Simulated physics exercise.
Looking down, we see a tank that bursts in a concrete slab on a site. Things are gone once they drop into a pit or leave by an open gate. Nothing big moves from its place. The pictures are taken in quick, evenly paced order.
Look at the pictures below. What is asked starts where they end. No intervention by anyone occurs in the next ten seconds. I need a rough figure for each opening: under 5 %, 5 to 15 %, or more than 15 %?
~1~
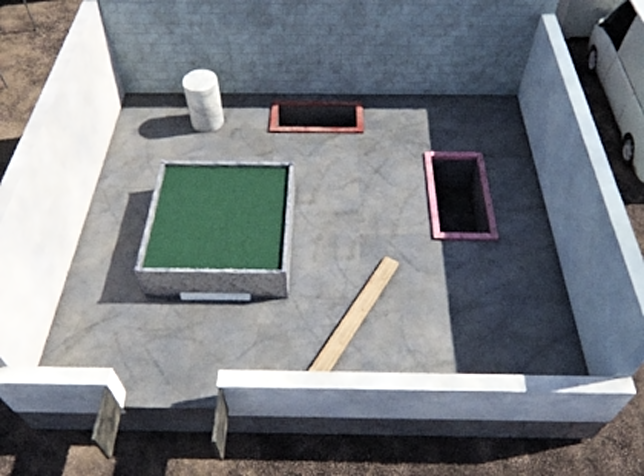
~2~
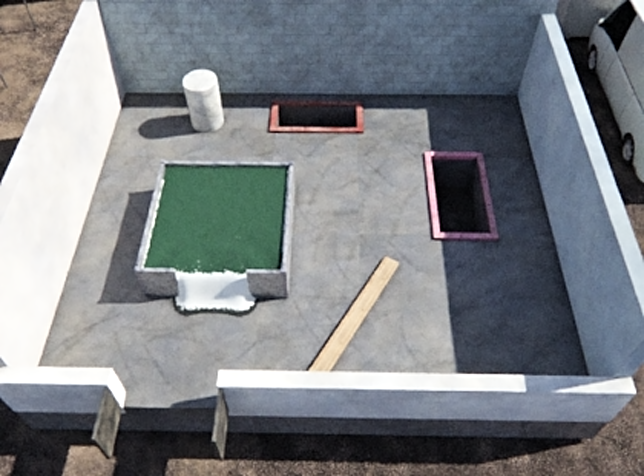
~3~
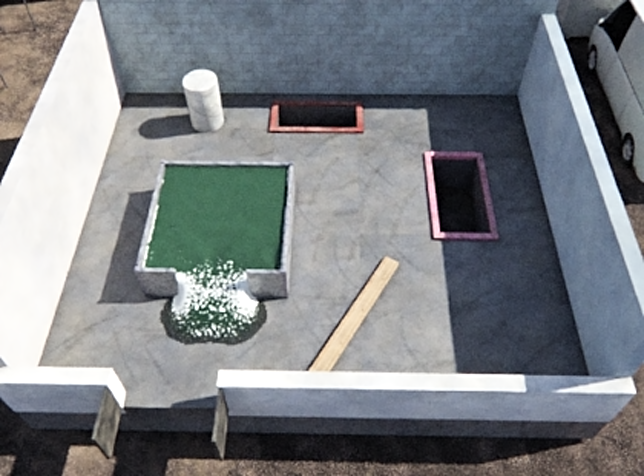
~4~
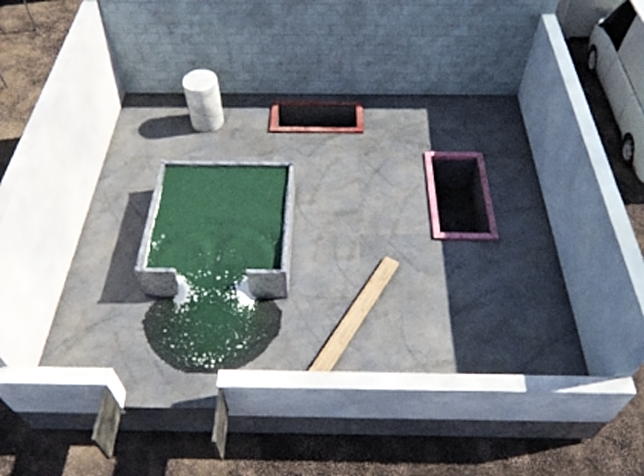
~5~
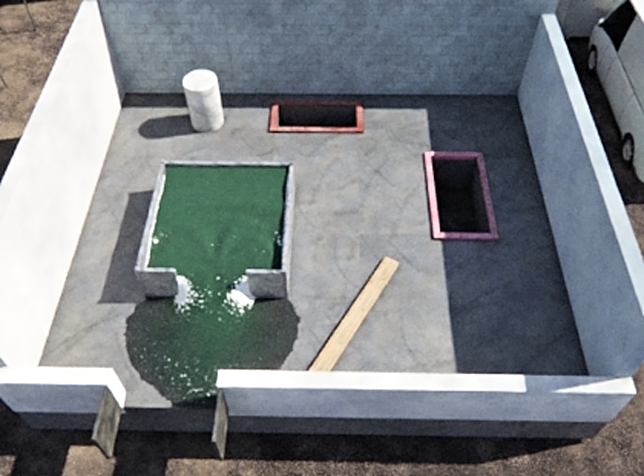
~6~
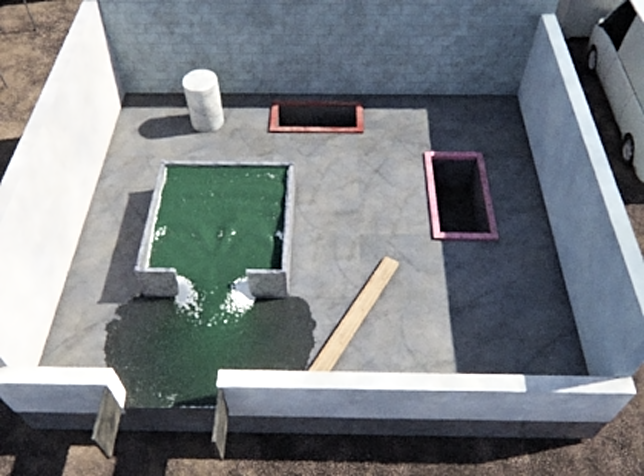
Roughly: The gate, more than 15 %; the pink pit, under 5 %; the red pit, under 5 %.
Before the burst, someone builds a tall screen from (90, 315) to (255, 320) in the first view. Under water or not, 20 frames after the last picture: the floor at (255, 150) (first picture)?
Waterless.
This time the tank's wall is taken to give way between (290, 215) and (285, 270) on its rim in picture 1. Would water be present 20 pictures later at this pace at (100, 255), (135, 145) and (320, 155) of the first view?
Result, in sequence: Untouched by the flood; untouched by the flood; untouched by the flood.
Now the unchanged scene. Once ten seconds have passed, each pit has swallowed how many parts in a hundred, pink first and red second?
I'd say near 0 %, and near 0 %.
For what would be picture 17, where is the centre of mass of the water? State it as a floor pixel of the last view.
It is near (227, 272).
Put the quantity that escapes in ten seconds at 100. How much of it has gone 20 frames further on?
About 55 per cent.
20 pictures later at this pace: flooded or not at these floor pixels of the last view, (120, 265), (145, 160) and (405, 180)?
The readings in sequence are watered, waterless, waterless.
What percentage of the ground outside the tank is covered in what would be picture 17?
That should be about 20 %.
A moment on, water covers 10 % of the floor; the gate 7 %, the pink pit 0 %, the red pit 0 %.
Next, water covers 20 % of the floor; the gate 15 %, the pink pit 0 %, the red pit 0 %.
Then, water covers 40 % of the floor; the gate 26 %, the pink pit 0 %, the red pit 0 %.
Later, water covers 60 % of the floor; the gate 38 %, the pink pit 0 %, the red pit 0 %.
In the end, water covers 80 % of the floor; the gate 48 %, the pink pit 0 %, the red pit 0 %.
